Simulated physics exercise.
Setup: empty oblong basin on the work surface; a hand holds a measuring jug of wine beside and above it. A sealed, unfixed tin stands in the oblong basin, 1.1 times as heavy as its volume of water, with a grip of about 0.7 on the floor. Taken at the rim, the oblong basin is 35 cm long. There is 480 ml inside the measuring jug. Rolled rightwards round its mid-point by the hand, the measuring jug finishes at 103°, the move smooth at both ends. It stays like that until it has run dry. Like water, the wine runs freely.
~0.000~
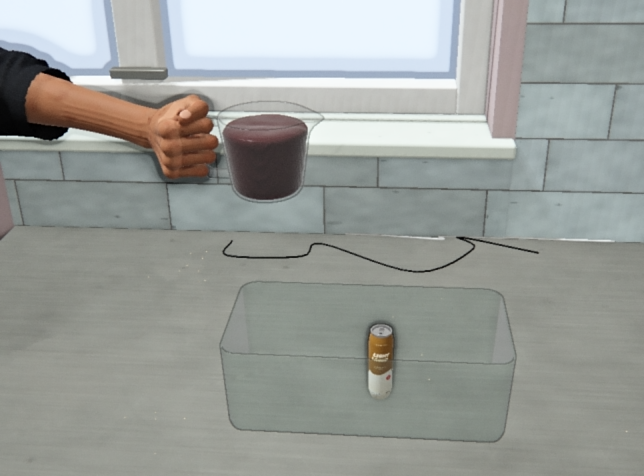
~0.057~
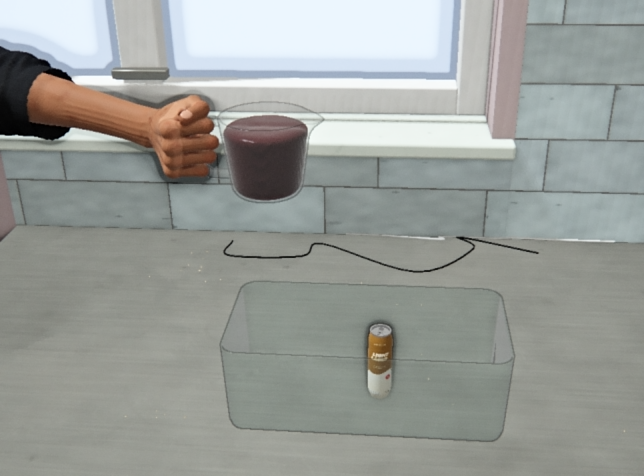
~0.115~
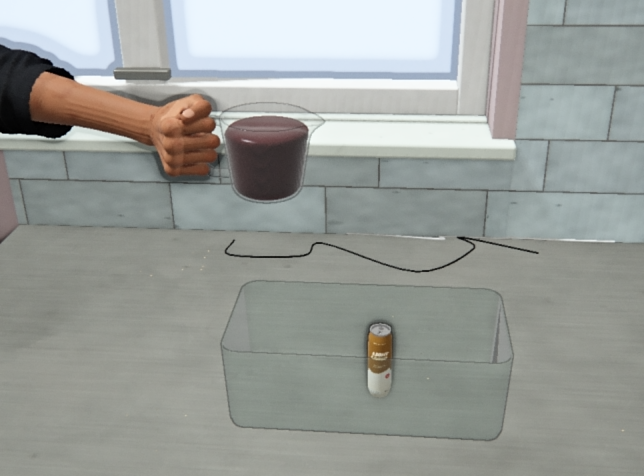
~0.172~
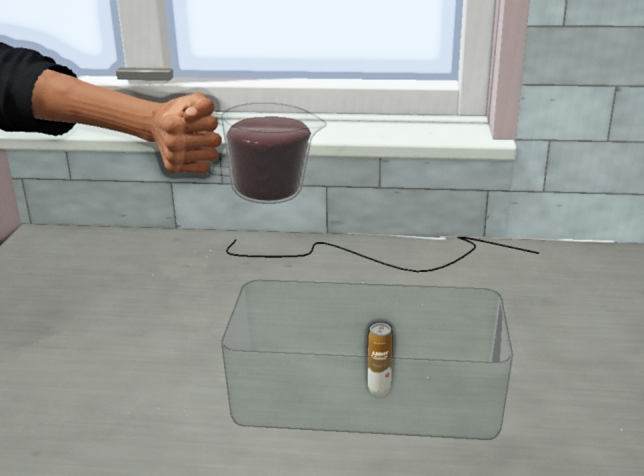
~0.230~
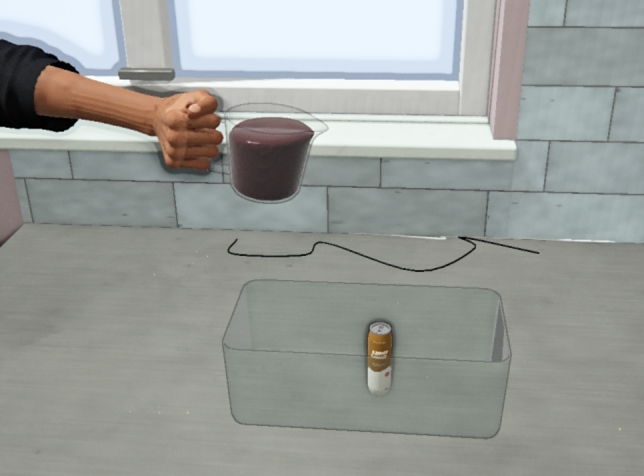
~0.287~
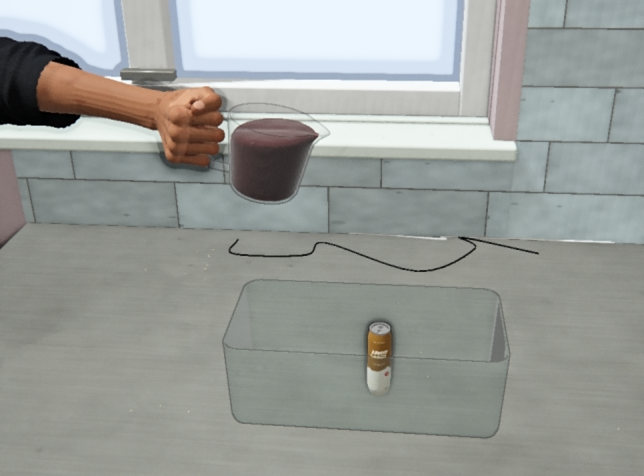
A clear measuring jug of dark red wine, held by a fist reaching in from the left in a black sleeve, starts upright and still, then tilts slightly rightwards, gradually picking up speed. Below it, on a grey countertop seen from slightly above, a clear oblong basin and a brown-and-white tin stand before a thin dark wavy line. Behind are grey-blue tiles and a white-silled window, and the view stays steady.
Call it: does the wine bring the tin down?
Call: Not brought down.
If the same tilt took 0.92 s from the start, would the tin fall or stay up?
The tin stays on its base.
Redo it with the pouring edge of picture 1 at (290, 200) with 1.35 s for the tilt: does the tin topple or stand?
Then the tin remains standing.
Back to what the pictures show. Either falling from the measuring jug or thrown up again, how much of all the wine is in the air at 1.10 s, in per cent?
Near 24 percent.
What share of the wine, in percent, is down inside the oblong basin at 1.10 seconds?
I'd say roughly 62 in a hundred of it.
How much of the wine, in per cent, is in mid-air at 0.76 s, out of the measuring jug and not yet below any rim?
Around 24 in a hundred.
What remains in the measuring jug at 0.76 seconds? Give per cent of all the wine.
70 %.
After 0.76 s the tilt is 61° and 69 per cent is still to pour; the tin stands where it began.
After 1.10 s the tilt is 95° and 15 per cent is still to pour; the tin stands where it began.
After 1.46 s the tilt is 103° and 0 per cent is still to pour; the tin stands where it began.
After 1.85 s the tilt is 103° and 0 per cent is still to pour; the tin stands where it began.
In the end the tin stands where it began.
